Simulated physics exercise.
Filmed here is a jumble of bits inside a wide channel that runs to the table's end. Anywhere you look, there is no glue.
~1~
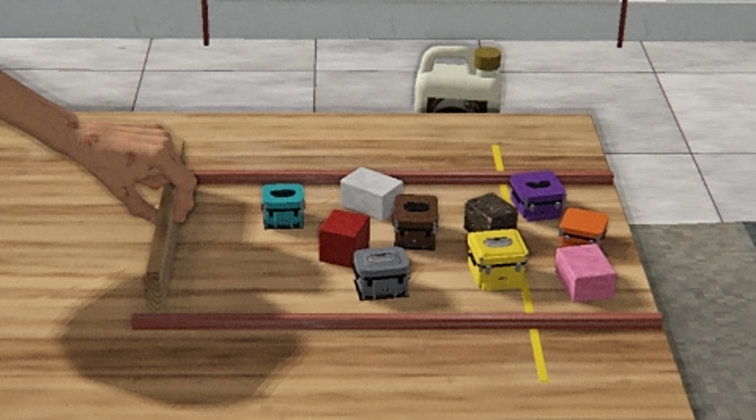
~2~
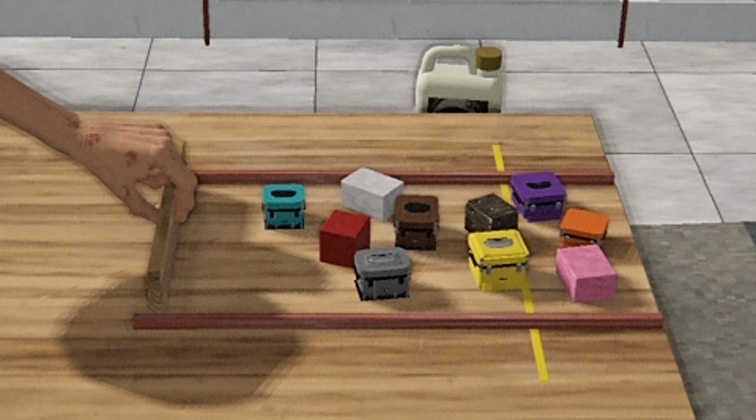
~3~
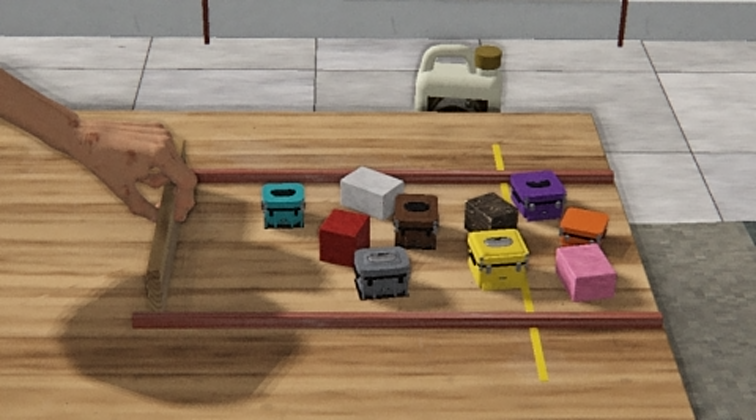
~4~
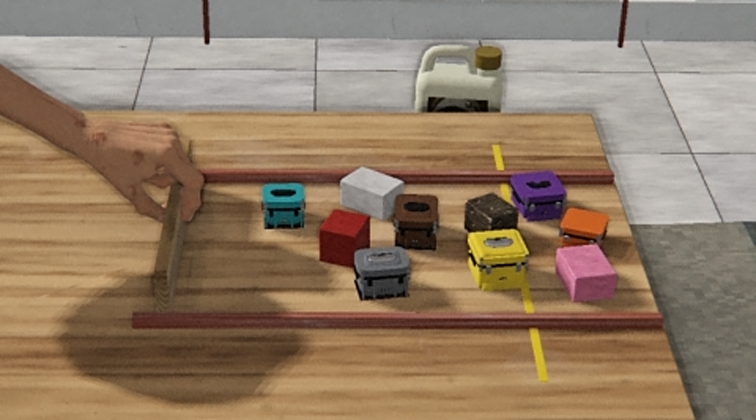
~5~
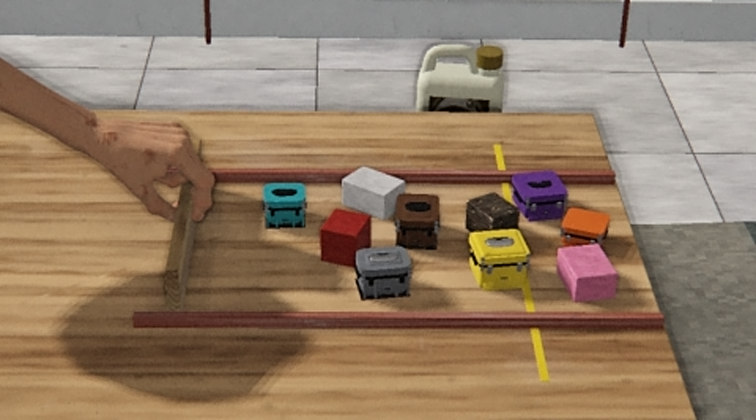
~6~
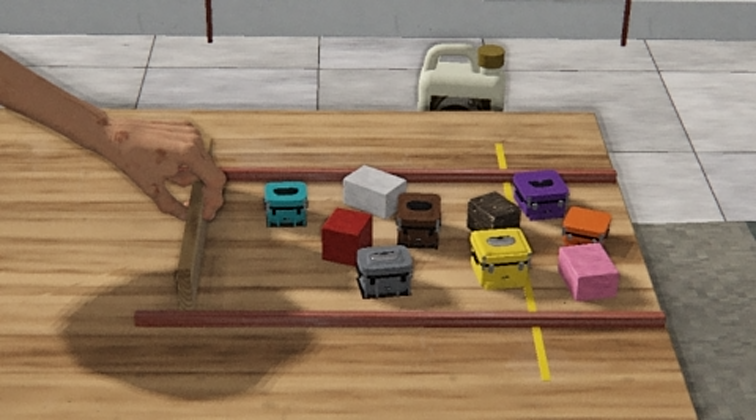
The footage shows a hand holding a wooden board upright at the left of a railed channel on a table, first nearly still, then sliding it slightly right toward a jumble of colourful cases and blocks, which stay in place.
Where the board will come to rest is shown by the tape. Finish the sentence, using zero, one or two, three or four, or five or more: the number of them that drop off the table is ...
The number that drop off the table is one or two.
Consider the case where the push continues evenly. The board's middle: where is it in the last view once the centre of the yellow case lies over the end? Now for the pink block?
Near (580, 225) in the first case, near (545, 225) in the other.
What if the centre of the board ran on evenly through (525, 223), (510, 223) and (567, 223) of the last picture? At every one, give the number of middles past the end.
It comes out as 1, then 1, then 4.
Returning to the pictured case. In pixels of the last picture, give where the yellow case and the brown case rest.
The first sits around (586, 252), while the other sits around (579, 221).
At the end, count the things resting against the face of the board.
It is in contact with 4.
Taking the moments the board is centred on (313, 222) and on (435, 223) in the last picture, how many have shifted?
Counting first: 1, next 7.
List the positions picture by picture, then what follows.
Orange case (583, 232); pink block (585, 273); purple case (537, 196); board (168, 224); tape (517, 248), in the first frame.
Pink block (586, 273); yellow case (498, 259), in the second frame.
Purple case (537, 196); brown case (416, 222), in the third frame.
Orange case (584, 231); board (175, 223), in the fourth frame.
Pink block (587, 273); grey case (383, 272), in the fifth frame.
Orange case (586, 230); pink block (588, 272); purple case (540, 195); board (197, 222); tape (519, 247), in the sixth frame.
Soon after, none off yet; orange case at rest near (586, 230); pink block at rest near (588, 272); purple case at rest near (540, 195).
In the end, the number that fall off is one or two; gone, orange case.
